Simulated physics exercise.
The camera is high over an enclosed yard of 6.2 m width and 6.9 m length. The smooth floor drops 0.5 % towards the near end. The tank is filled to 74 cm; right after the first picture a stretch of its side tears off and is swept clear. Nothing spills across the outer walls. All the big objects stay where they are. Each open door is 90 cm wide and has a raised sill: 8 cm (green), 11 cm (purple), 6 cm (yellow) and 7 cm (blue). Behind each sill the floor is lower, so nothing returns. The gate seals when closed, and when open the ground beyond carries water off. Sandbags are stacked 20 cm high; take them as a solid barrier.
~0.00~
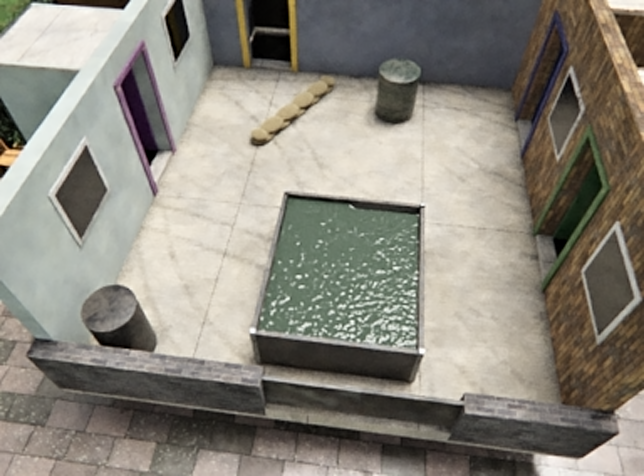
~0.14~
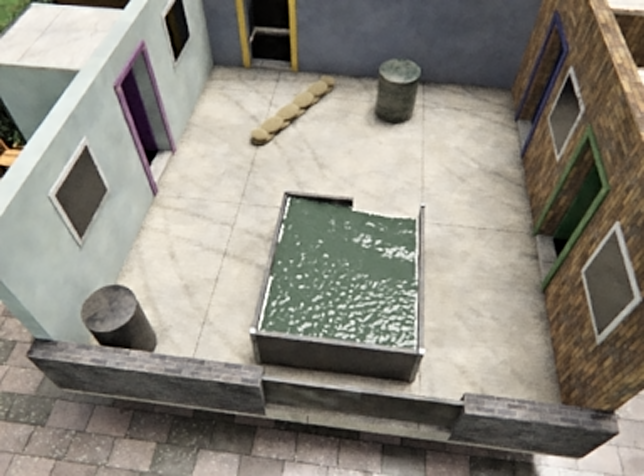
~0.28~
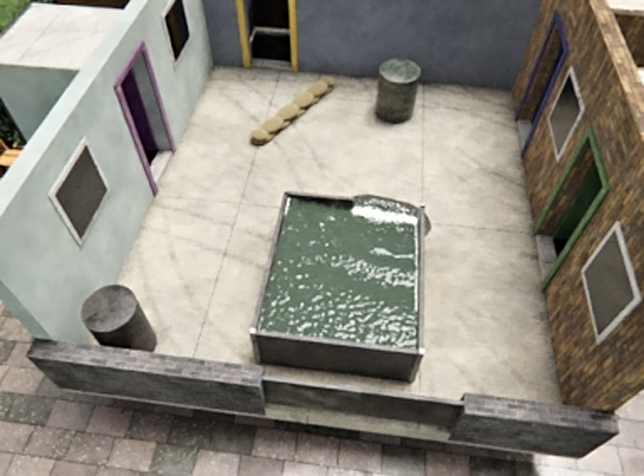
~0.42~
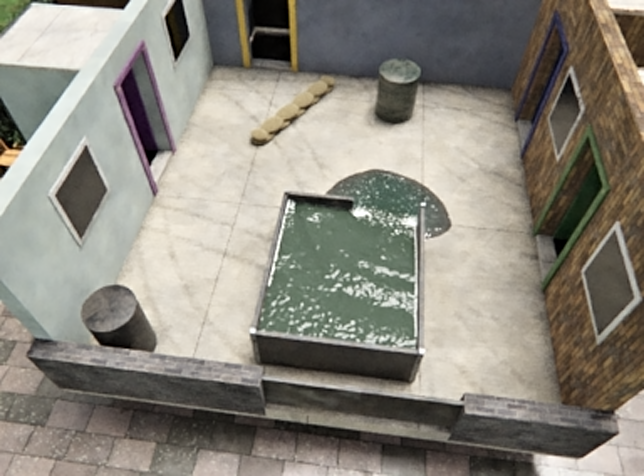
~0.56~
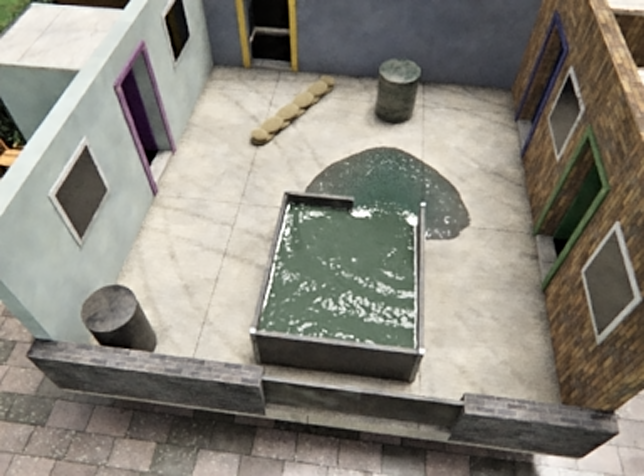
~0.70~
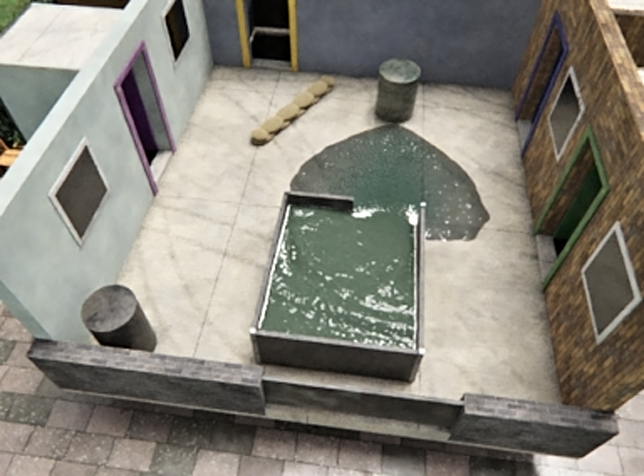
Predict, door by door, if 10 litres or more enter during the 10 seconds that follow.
The water let in: At the green door it stays under the limit; at the purple door it does not reach the limit; at the yellow door it keeps below the limit; at the blue door it exceeds the limit.
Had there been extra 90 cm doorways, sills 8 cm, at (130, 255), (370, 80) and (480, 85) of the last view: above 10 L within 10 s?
In that order: Under, past it, above.
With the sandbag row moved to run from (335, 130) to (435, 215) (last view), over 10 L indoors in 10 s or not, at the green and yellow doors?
Against that limit: Green past it, yellow past it.
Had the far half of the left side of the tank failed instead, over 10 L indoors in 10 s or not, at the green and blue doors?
Against that limit: Green not over, blue not over.
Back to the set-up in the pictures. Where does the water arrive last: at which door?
Last comes the purple one.
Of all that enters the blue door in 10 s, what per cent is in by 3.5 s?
Some 20 per cent by then.
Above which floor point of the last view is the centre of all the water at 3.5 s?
Near (382, 186).
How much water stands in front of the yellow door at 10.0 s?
About 2.0 cm.
After 1.4 s water covers 35 % of the floor and is deepest (39 cm) near (391, 228); green door not reached, purple door not reached, yellow door not reached, blue door not reached.
After 2.2 s water covers 40 % of the floor and is deepest (46 cm) near (497, 89); green door not reached, purple door not reached, yellow door 2 cm at the sill, 0 L in, blue door 14 cm at the sill, 12 L in.
After 3.5 s water covers 50 % of the floor and is deepest (34 cm) near (408, 103); green door 2 cm at the sill, 0 L in, purple door not reached, yellow door 4 cm at the sill, 0 L in, blue door 18 cm at the sill, 49 L in.
After 6.0 s water covers 75 % of the floor and is deepest (17 cm) near (516, 156); green door 6 cm at the sill, 0 L in, purple door 4 cm at the sill, 0 L in, yellow door 2 cm at the sill, 0 L in, blue door 17 cm at the sill, 171 L in.
After 10.0 s water covers 95 % of the floor and is deepest (16 cm) near (80, 366); green door 5 cm at the sill, 0 L in, purple door 7 cm at the sill, 0 L in, yellow door 2 cm at the sill, 0 L in, blue door 11 cm at the sill, 271 L in.
